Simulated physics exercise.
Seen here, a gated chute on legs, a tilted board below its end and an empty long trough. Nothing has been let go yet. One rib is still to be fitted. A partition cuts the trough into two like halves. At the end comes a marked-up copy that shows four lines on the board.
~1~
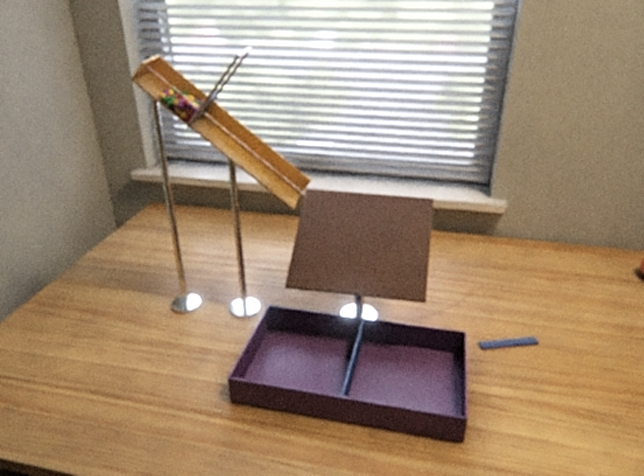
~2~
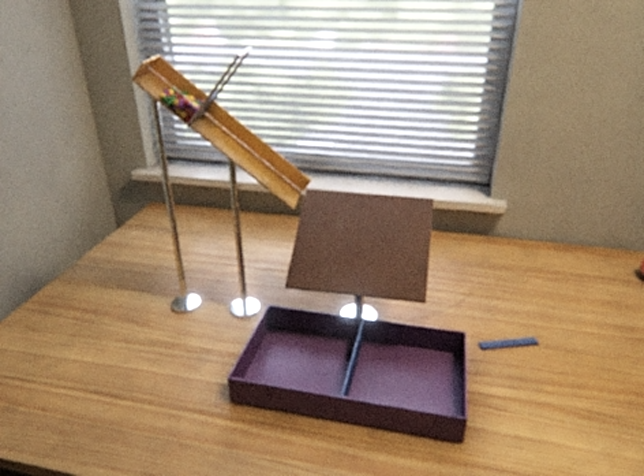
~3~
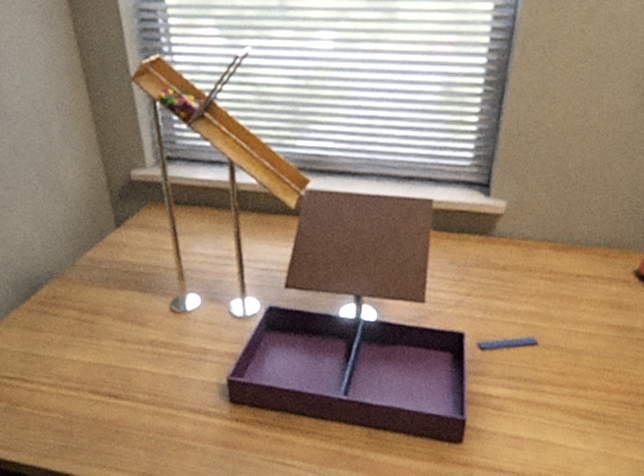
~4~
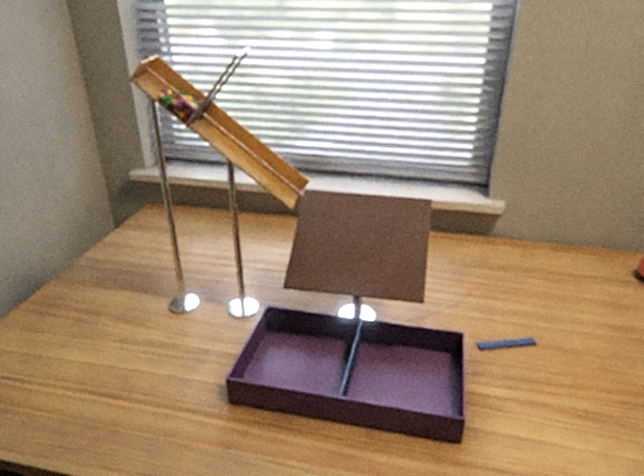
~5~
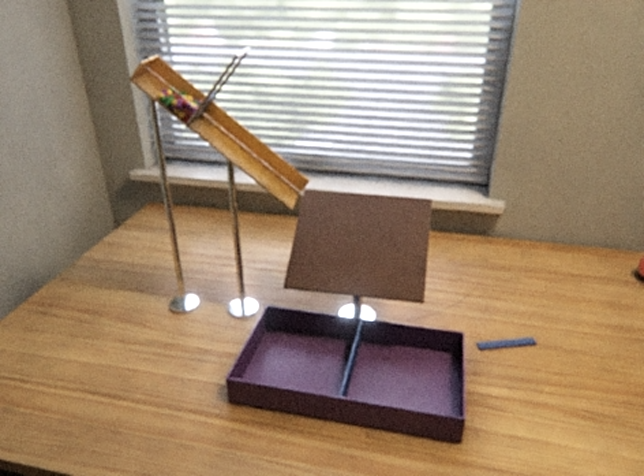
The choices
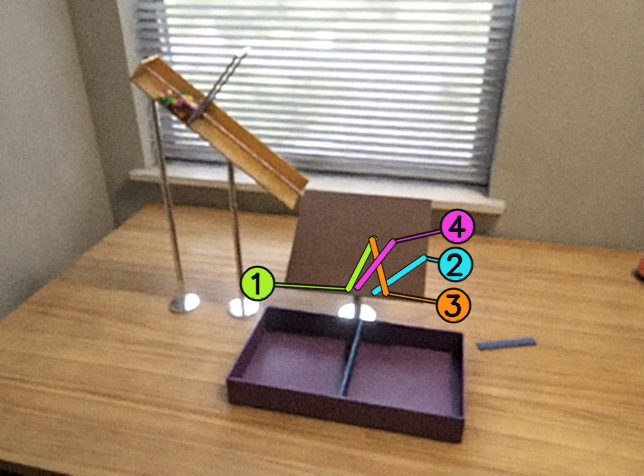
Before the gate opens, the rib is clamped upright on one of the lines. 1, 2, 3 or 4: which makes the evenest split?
It is 2.
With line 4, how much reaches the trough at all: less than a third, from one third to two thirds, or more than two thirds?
Line 4 gives more than two thirds.
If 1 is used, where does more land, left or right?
The left half.
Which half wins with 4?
Left.
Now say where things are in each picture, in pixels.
Load behind the gate near (189, 105), round plastic beads; lip of the chute near (296, 202), sloping fairly steeply, in the first picture.
Middle of the board near (362, 241), tilted fairly steeply; middle of its low edge near (354, 294); of its high edge near (369, 193), in the second picture.
Front corners of the trough near (227, 378) and (466, 418); front end of its middle wall near (341, 397); gate still shut near (210, 99), in the third picture.
Middle of the load near (187, 105); lip near (295, 202), in the fourth picture.
Middle of the load near (187, 105); lip near (295, 202), in the fifth picture.
On the marked copy, line 1 from (373, 238) to (348, 289); line 2 from (424, 257) to (374, 292); line 3 from (372, 239) to (385, 293); line 4 from (393, 241) to (357, 287).
Choosing 1, of what is caught, all but a few in the left half, a small share in the right.
Choosing 2, of what is caught, close to two thirds in the left half, close to a third in the right.
Choosing 3, of what is caught, a small share in the left half, all but a few in the right.
Choosing 4, of what is caught, the bulk in the left half, close to a quarter in the right.
